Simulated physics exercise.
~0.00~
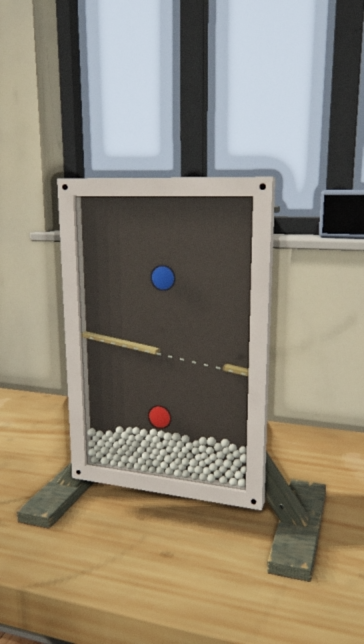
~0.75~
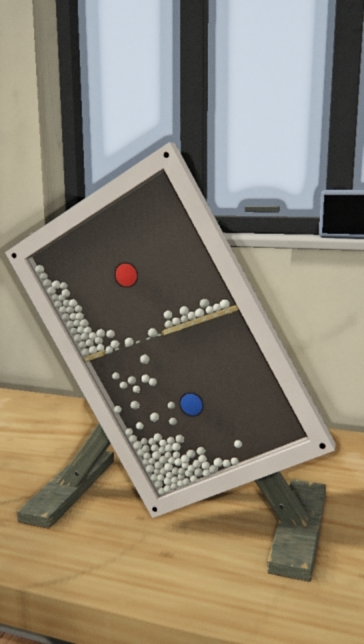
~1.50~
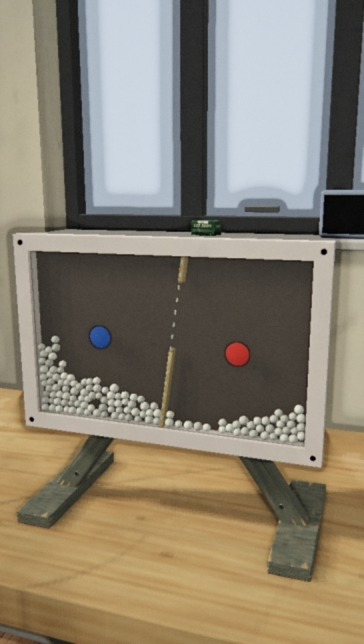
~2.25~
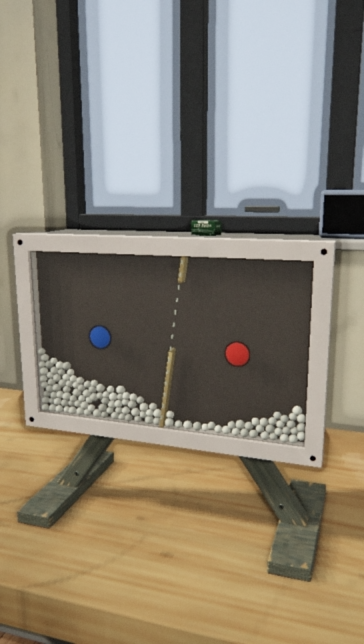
In the video, a framed case of small round white pieces turns clockwise on its stand, tipping them through a gap in the divider, then turns further onto its side, where they settle with a larger pile in the left, blue-dotted chamber than in the right, red-dotted one.
